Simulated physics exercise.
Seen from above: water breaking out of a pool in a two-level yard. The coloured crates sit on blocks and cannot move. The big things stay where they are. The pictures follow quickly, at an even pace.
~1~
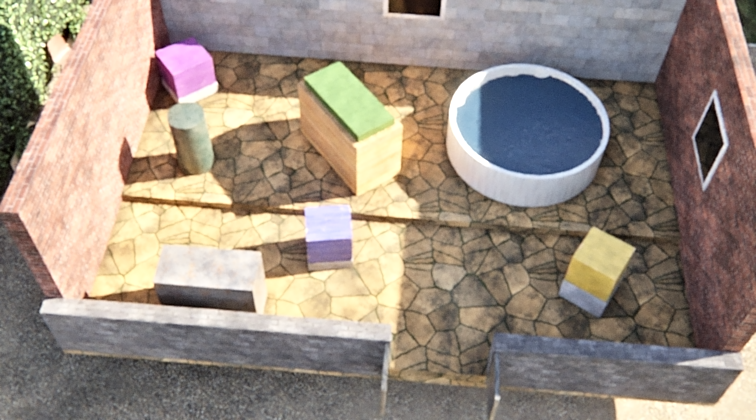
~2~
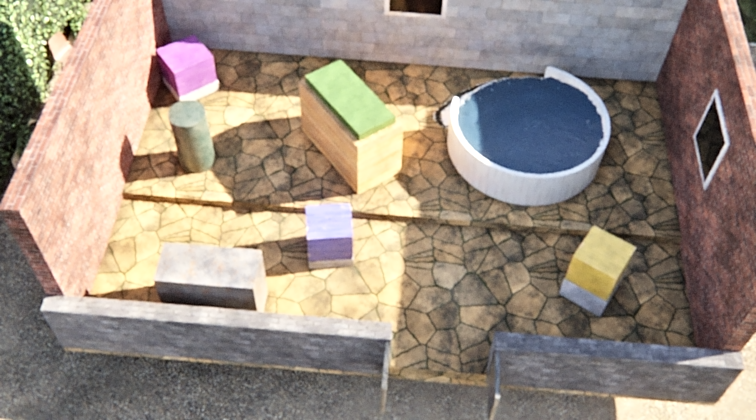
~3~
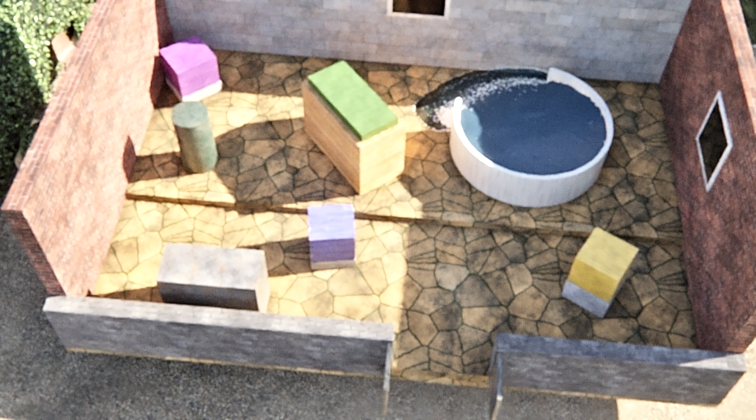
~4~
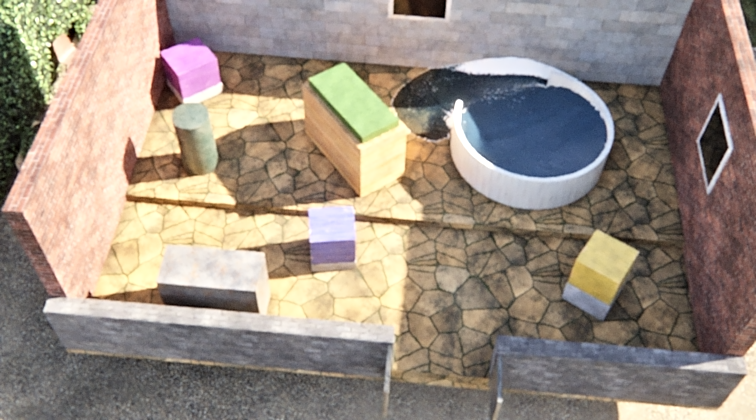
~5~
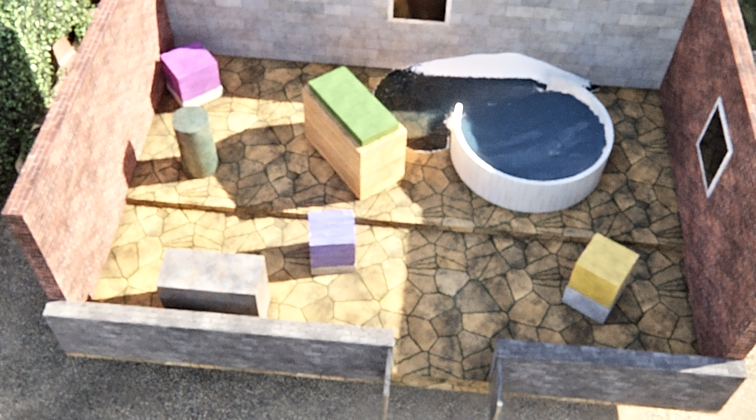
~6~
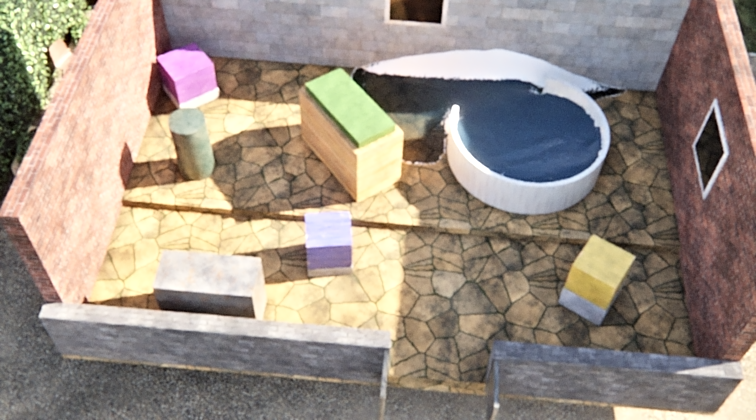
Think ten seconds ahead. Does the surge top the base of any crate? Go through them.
The purple crate gets wet; the yellow crate stays dry; the blue crate stays dry.
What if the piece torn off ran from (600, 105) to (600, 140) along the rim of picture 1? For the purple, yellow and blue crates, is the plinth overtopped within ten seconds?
My reading: The purple one escapes it, the yellow one escapes it, the blue one is safe.
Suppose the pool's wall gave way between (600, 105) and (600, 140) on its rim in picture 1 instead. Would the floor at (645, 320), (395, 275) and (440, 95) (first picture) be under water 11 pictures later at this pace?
As listed: Flooded, free of water, clear.
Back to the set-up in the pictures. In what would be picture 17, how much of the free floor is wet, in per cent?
Some 30 per cent.
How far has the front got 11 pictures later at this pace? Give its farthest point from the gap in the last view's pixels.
I would point to (173, 56).
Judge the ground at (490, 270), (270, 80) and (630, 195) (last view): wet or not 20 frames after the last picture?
In that order: Not flooded, wet, wet.
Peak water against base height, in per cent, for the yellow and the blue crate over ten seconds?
Near 30 and 70 in a hundred.
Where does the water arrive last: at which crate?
That is the blue crate.
A moment on, water covers 20 % of the floor; the purple crate not reached, the yellow crate not reached, the blue crate not reached.
Next, water covers 30 % of the floor; the purple crate water round its plinth, the yellow crate not reached, the blue crate not reached.
Then, water covers 50 % of the floor; the purple crate water round its plinth, the yellow crate water round its plinth, the blue crate not reached.
Later, water covers 80 % of the floor; the purple crate water round its plinth, the yellow crate water round its plinth, the blue crate water round its plinth.
In the end, water covers 95 % of the floor; the purple crate was topped, the yellow crate stayed above the water, the blue crate stayed above the water.
